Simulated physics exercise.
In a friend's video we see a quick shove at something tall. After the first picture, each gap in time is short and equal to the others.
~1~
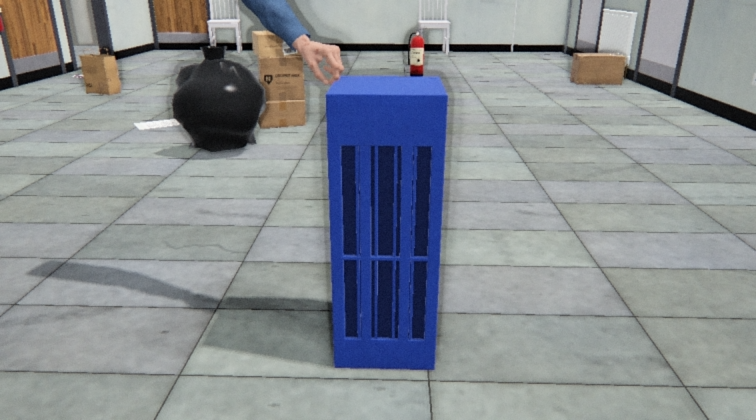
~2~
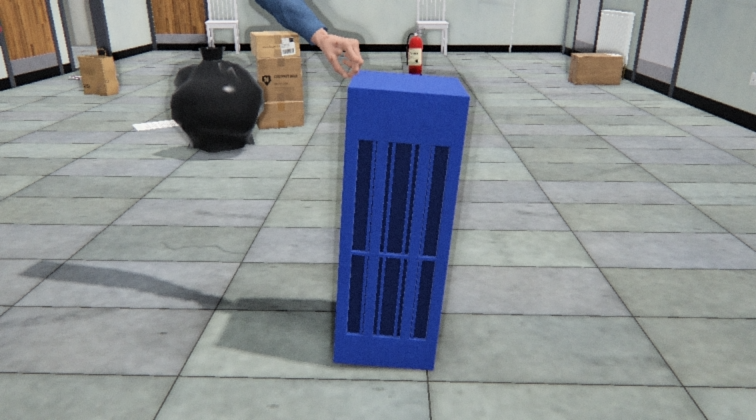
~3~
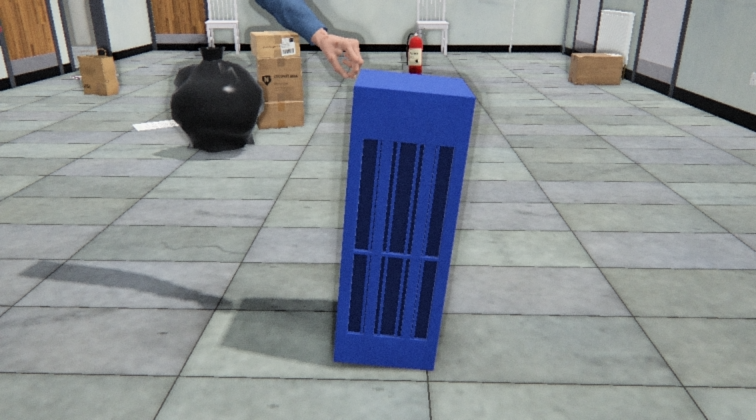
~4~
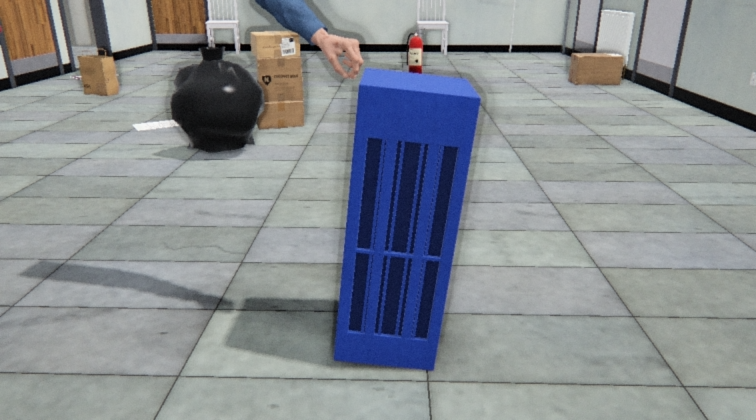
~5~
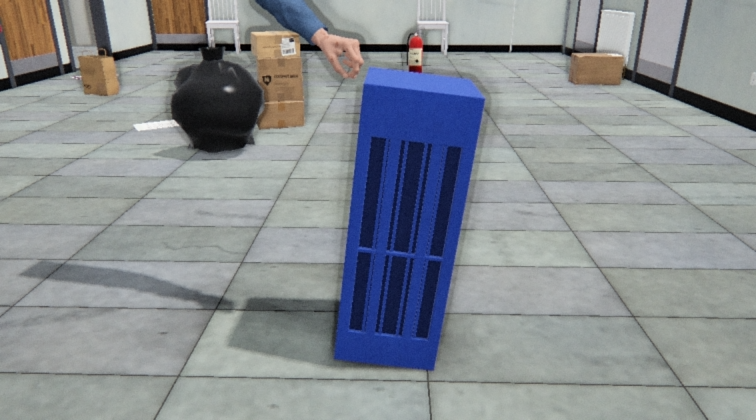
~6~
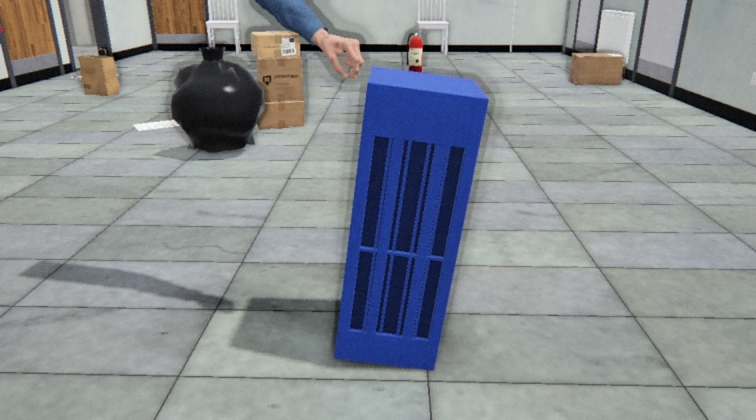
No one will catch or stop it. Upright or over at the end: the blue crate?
It remains standing.
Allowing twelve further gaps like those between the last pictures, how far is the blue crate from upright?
At that point the tilt would be 6°.
Then, 0.36 s past the last view, blue crate upright near (387, 224).
Then, 0.76 s past the last view, blue crate upright near (390, 224).
Finally, the blue crate settles on its feet, near (385, 225).
